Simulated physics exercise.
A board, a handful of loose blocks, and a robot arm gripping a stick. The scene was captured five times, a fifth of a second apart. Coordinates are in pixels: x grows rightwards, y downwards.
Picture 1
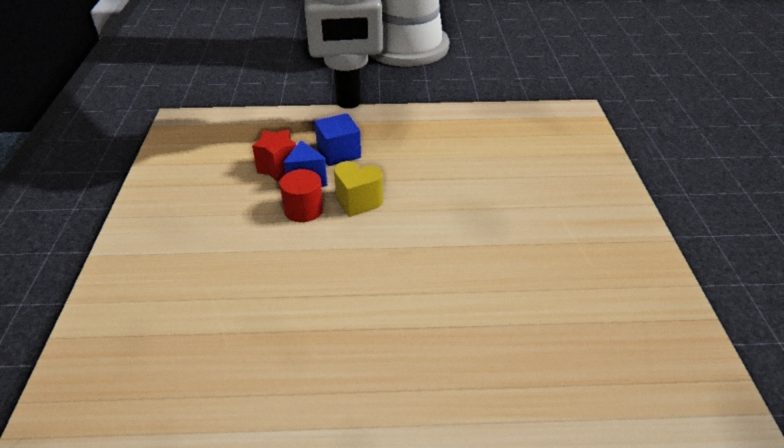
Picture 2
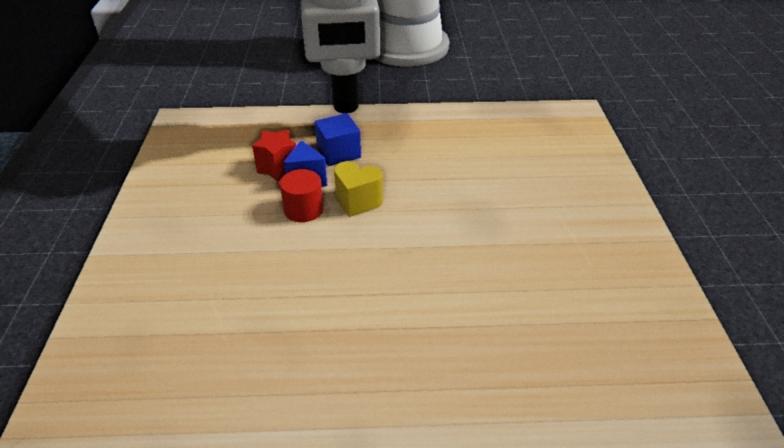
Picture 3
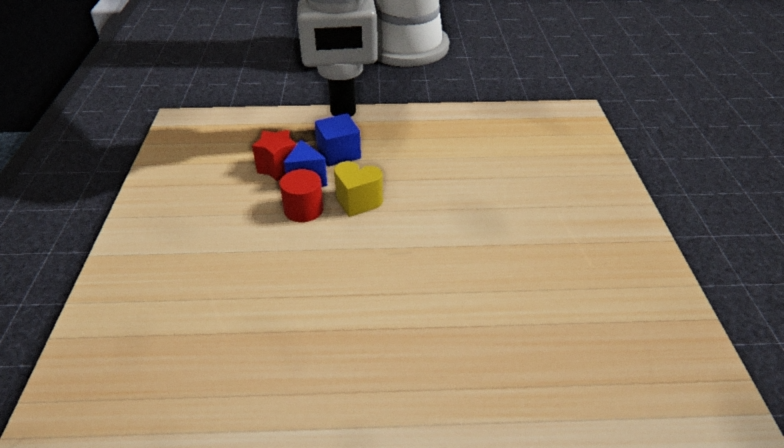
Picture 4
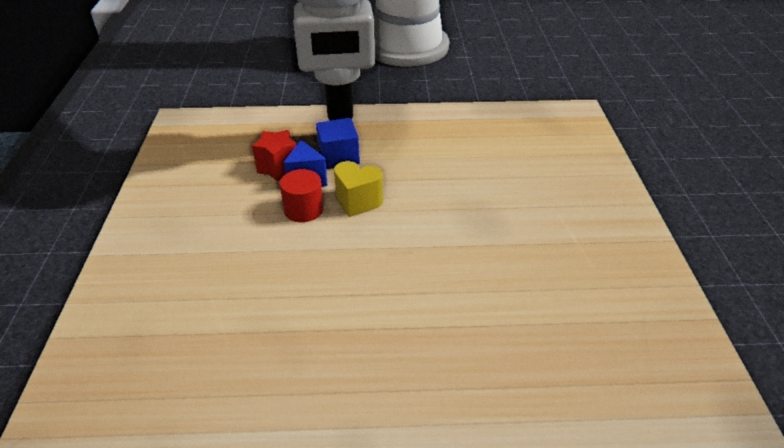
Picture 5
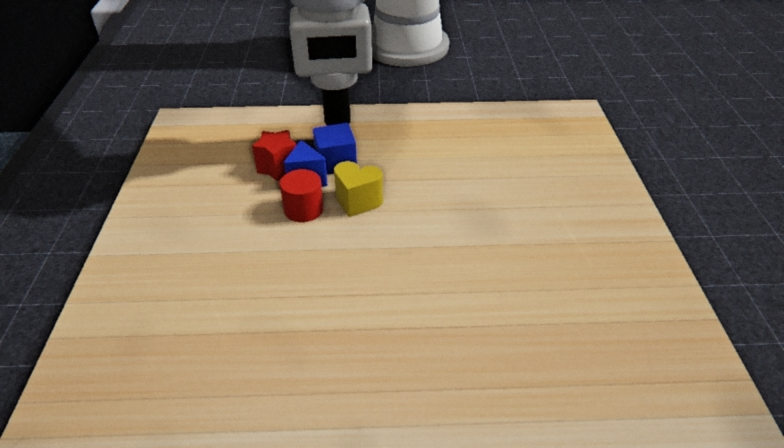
Robot arm easing a dark stick toward clustered red, blue and yellow blocks, nudging the blue cube slightly while the others stay still.
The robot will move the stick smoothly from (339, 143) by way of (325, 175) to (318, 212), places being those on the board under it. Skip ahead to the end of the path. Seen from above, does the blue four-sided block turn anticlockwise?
Final answer: Yes.
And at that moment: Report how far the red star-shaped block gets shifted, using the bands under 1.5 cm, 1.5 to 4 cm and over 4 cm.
Once the path is done, the red star-shaped block lies within 1.5 cm of its present place.
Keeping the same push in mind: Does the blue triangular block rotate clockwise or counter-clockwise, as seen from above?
Looking down on the board, it turns clockwise.
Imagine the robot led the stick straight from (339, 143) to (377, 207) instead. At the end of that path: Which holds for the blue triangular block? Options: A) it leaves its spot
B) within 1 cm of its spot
I'll go with A - it leaves its spot.
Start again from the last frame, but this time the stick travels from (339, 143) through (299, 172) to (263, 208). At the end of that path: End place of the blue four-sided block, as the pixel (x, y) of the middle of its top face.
The blue four-sided block ends near (327, 151).
What follows on the original path. One third of the way, stick (327, 144); blue triangular block (296, 159), turned 25° clockwise; blue four-sided block (329, 156); yellow heart-shaped block (358, 177).
Two thirds of the way, stick (321, 166); red round block (291, 194); blue triangular block (289, 162), turned 35° clockwise; blue four-sided block (328, 180), turned 15° anticlockwise; yellow heart-shaped block (366, 192), turned 65° anticlockwise.
At the end, stick (316, 191); red star-shaped block still; red round block (278, 208); blue triangular block (289, 162), turned 35° clockwise; blue four-sided block (330, 206), turned 25° anticlockwise; yellow heart-shaped block (373, 206), turned 110° anticlockwise.
